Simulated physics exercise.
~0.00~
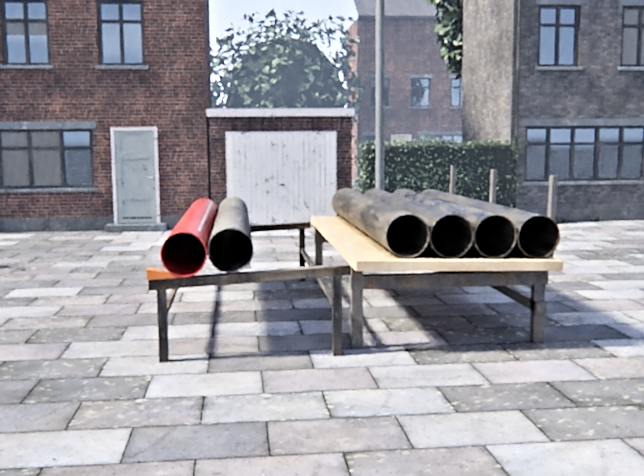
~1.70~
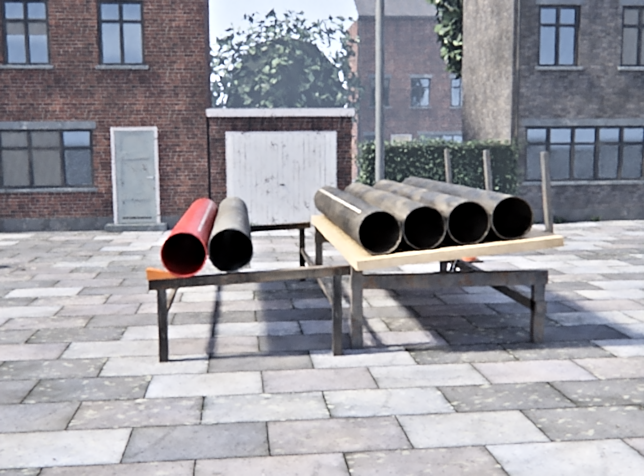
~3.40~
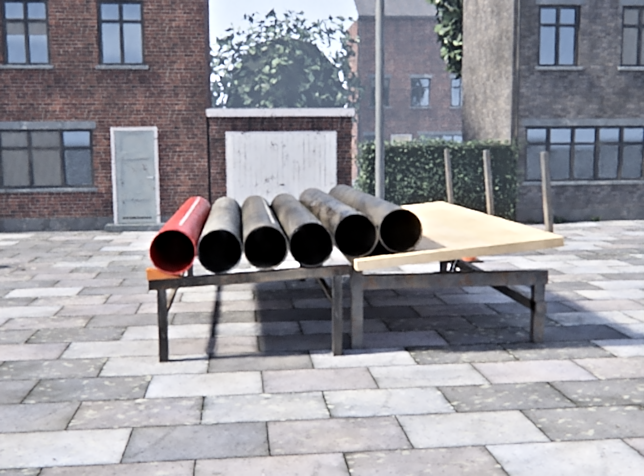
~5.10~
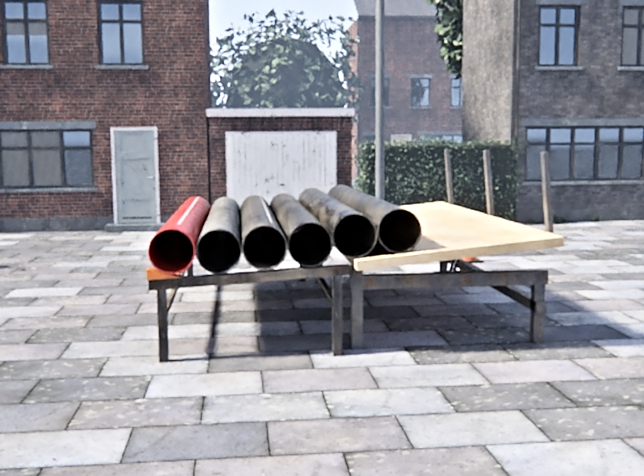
Four dark pipes on a wooden deck rolled left as the deck tilted up, moving onto the lower table beside it, where a red pipe and another dark one lay, and all six ended up resting in a row with the red one still leftmost.
